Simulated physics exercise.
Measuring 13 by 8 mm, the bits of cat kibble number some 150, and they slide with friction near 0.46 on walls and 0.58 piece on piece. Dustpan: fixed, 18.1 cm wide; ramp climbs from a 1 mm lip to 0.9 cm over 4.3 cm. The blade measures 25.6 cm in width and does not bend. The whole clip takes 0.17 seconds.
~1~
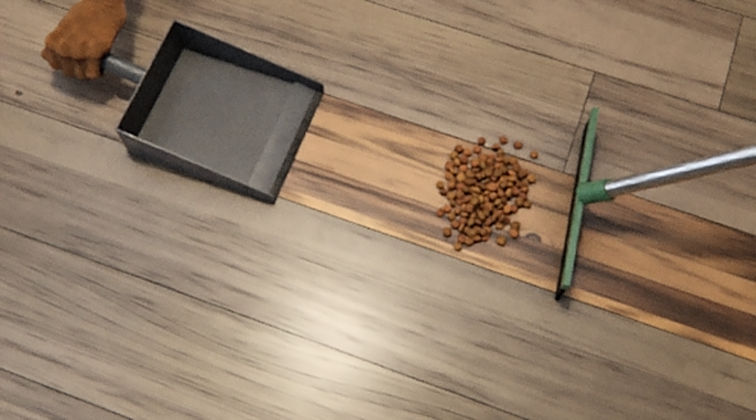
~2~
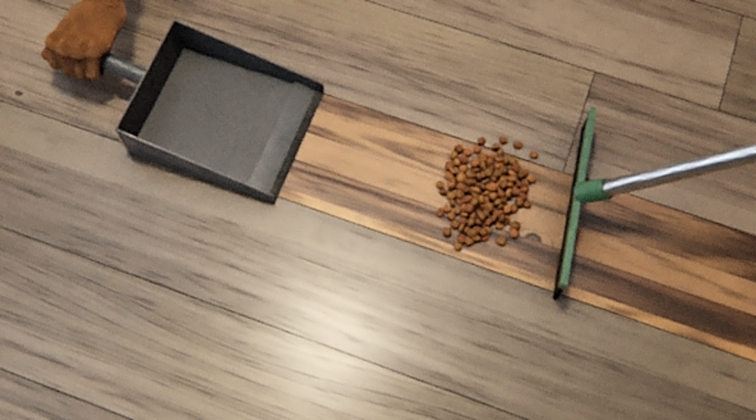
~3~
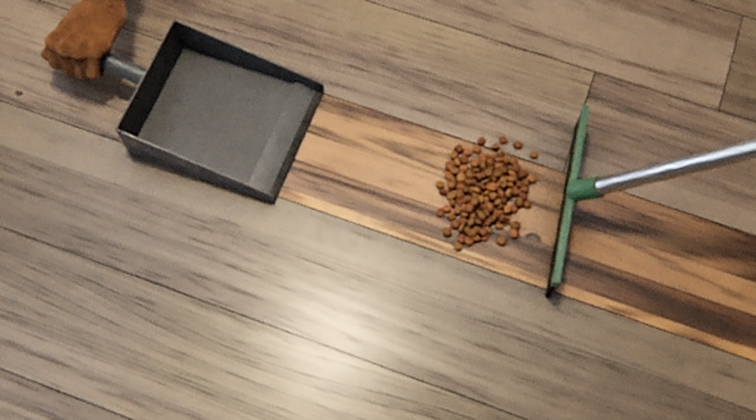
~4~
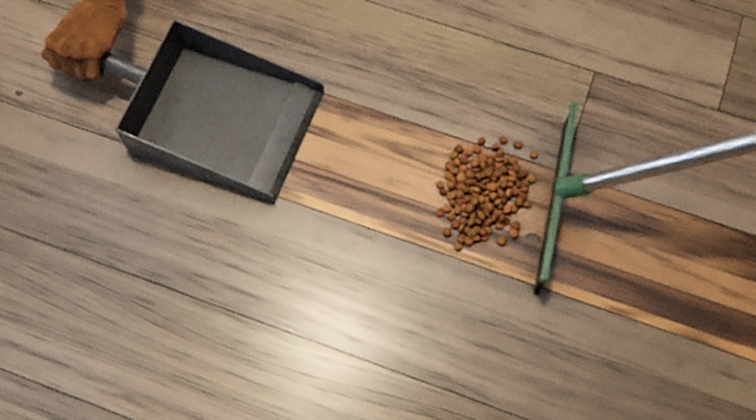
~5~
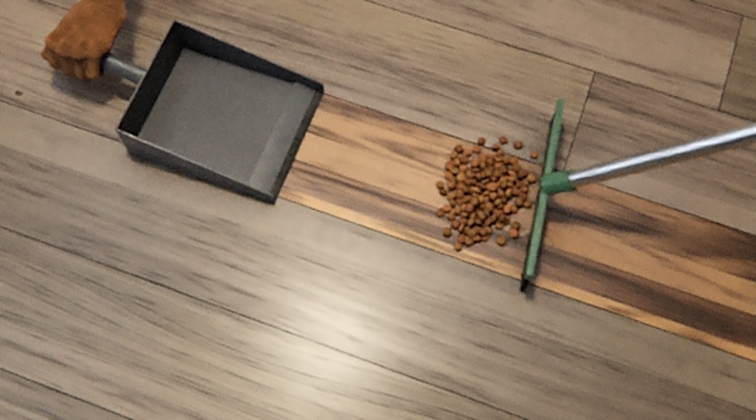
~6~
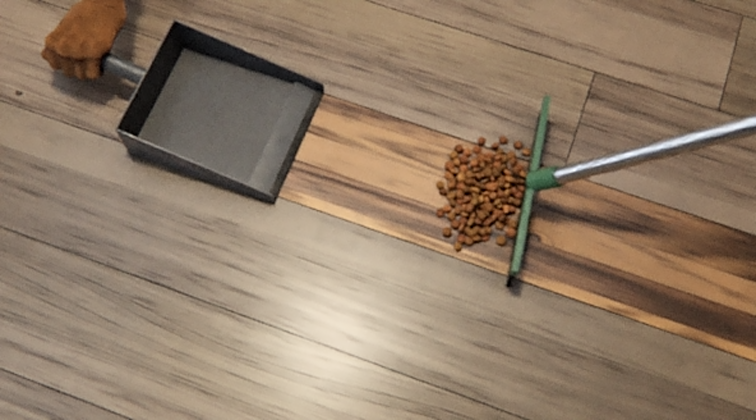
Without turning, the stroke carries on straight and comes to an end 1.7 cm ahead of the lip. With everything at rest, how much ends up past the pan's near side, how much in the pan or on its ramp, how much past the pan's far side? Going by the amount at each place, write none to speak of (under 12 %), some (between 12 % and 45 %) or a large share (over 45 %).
Near side: None to speak of, pan: Some, far side: None to speak of.
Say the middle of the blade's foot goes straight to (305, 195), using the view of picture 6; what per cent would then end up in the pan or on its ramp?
I'd expect around 30 per cent.
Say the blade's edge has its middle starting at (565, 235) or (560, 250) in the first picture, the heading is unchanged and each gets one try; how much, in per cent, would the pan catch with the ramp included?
The two tries give about 35 % and about 40 %.
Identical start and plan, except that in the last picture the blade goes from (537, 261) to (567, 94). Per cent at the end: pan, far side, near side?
Pan 0; far 40; near 0.
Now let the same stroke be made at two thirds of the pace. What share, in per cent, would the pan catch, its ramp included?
In that case roughly 25 percent.
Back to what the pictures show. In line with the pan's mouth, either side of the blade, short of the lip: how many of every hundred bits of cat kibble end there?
I'd say close to 60 per cent of them.
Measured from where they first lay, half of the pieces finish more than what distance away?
I'd say close to 26 cm.
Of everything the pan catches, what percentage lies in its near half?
I'd put it near 40 per cent.
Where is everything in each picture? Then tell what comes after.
In the first picture, blade from (565, 285) to (594, 114), moved 0.0 cm, 0 of the pieces shifted so far; middle of the pieces at (482, 193); pan at (215, 118).
In the second picture, blade from (563, 284) to (592, 113), moved 0.3 cm, 0 of the pieces shifted so far; middle of the pieces at (482, 193).
In the third picture, blade from (555, 282) to (585, 112), moved 1.3 cm, 0 of the pieces shifted so far; middle of the pieces at (482, 193).
In the fourth picture, blade from (543, 279) to (573, 109), moved 2.8 cm, 0 of the pieces shifted so far; middle of the pieces at (482, 193).
In the fifth picture, blade from (529, 275) to (560, 105), moved 4.7 cm, 0 of the pieces shifted so far; middle of the pieces at (482, 193).
In the sixth picture, blade from (514, 271) to (546, 102), moved 6.5 cm, 18 of the pieces shifted so far; middle of the pieces at (481, 193); pan at (215, 118).
Then, 0.26 s after the last picture, middle of the blade 17 cm from the lip; 0 % over the lip, far side 5 %, near side 5 %.
Then, 0.43 s after the last picture, middle of the blade 8 cm from the lip; 0 % over the lip, far side 5 %, near side 5 %.
Then, 0.72 s after the last picture, middle of the blade 3 cm from the lip; 30 % over the lip, far side 5 %, near side 5 %.
In the end, near side 5 %, pan 30 %, far side 5 %, in front of the lip or behind the blade 60 %.
